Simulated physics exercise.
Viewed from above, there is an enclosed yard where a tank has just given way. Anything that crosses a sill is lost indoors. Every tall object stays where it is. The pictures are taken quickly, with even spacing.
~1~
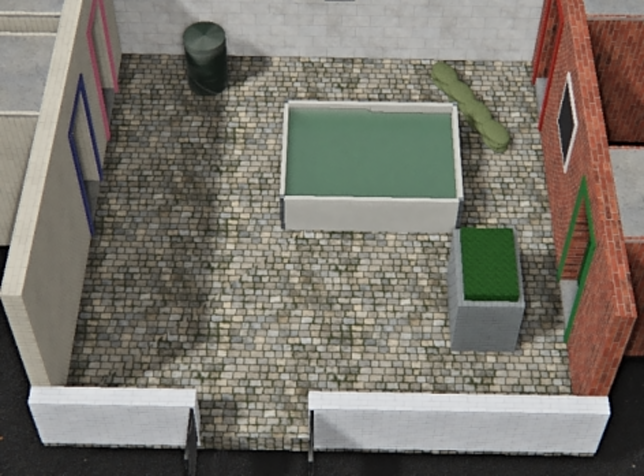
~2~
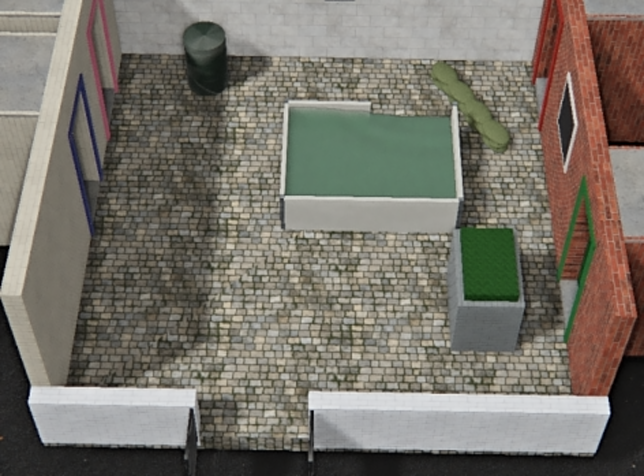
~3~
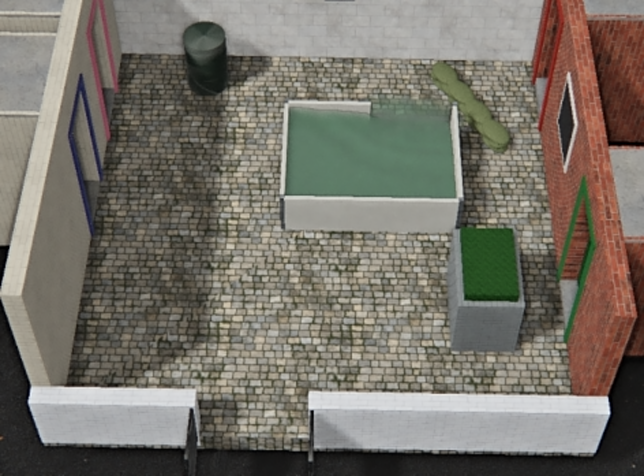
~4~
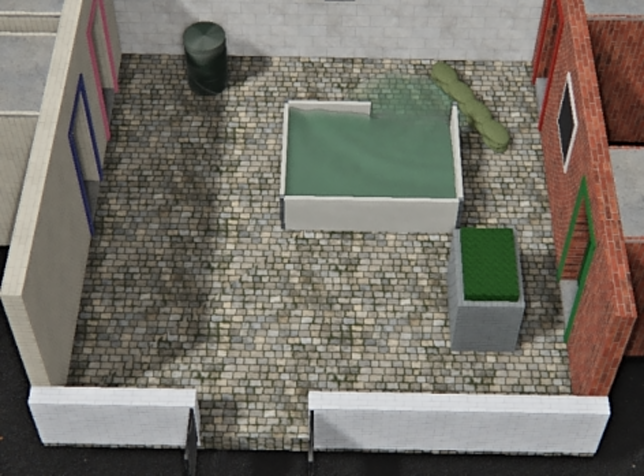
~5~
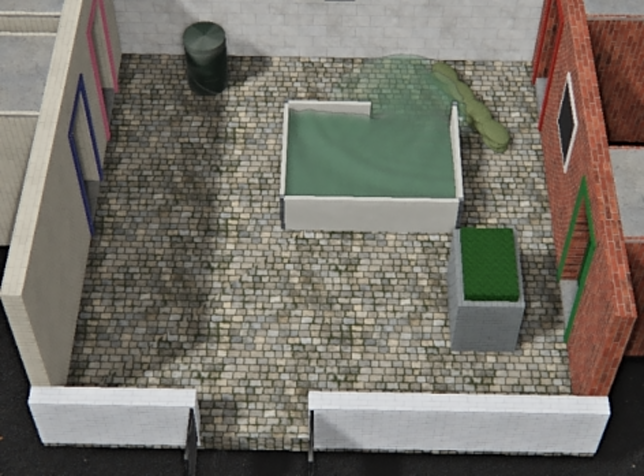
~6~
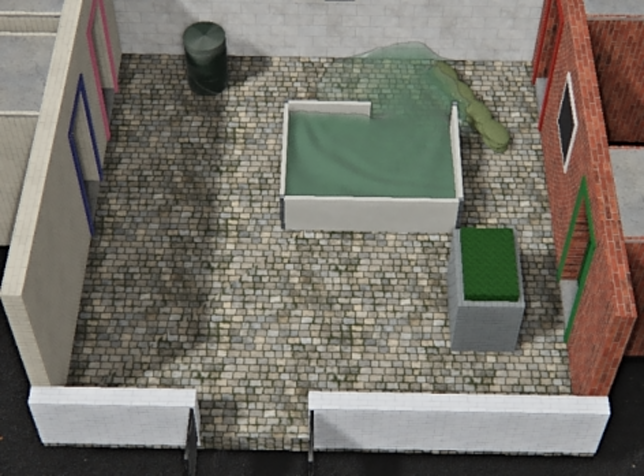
Open tank of green water in a walled cobbled yard losing part of its far wall, water pouring out and spreading behind it.
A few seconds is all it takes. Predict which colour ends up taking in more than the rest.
Blue takes in the most.
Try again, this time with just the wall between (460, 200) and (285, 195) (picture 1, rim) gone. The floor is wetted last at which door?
My pick is the pink door.
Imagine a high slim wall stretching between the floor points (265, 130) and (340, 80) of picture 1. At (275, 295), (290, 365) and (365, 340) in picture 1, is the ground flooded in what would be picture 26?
Taking them as you listed them, they'd be spared by the flood, spared by the flood and spared by the flood.
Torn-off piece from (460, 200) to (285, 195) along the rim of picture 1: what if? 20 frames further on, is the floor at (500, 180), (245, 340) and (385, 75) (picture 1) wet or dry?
Soaked, soaked, untouched.
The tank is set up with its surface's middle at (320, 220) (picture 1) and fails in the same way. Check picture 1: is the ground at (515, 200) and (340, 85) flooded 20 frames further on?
Soaked, soaked.
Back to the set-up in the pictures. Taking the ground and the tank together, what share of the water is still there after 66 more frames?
That comes to around 94 in a hundred.
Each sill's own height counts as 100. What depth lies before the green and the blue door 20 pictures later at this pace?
Some 40 percent, then some 190 percent.
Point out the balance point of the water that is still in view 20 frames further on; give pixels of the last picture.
I'd say around (353, 138).
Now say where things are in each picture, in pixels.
In the first frame, the open tank at (371, 153) is whole and still.
In the second frame, the front is at a hidden place, out from the gap on the open tank's far side.
In the third frame, water pours out on the open tank's far side and has run to a hidden place.
In the fourth frame, water pours out on the open tank's far side and has run to (386, 75).
In the fifth frame, water pours out on the open tank's far side and has run to (378, 60).
In the sixth frame, the front is at (345, 59), out from the gap on the open tank's far side.
A moment on, water covers 15 % of the floor; green door not reached, red door not reached, blue door not reached, pink door not reached.
Next, water covers 25 % of the floor; green door not reached, red door wet at the sill, nothing in, blue door not reached, pink door not reached.
Then, water covers 45 % of the floor; green door wet at the sill, nothing in, red door a trickle in, blue door wet at the sill, nothing in, pink door wet at the sill, nothing in.
Later, water covers 75 % of the floor; green door a trickle in, red door a trickle in, blue door some in, pink door wet at the sill, nothing in.
In the end, water covers 95 % of the floor; green door a trickle in, red door a trickle in, blue door some in, pink door wet at the sill, nothing in; the blue door has let in the most.
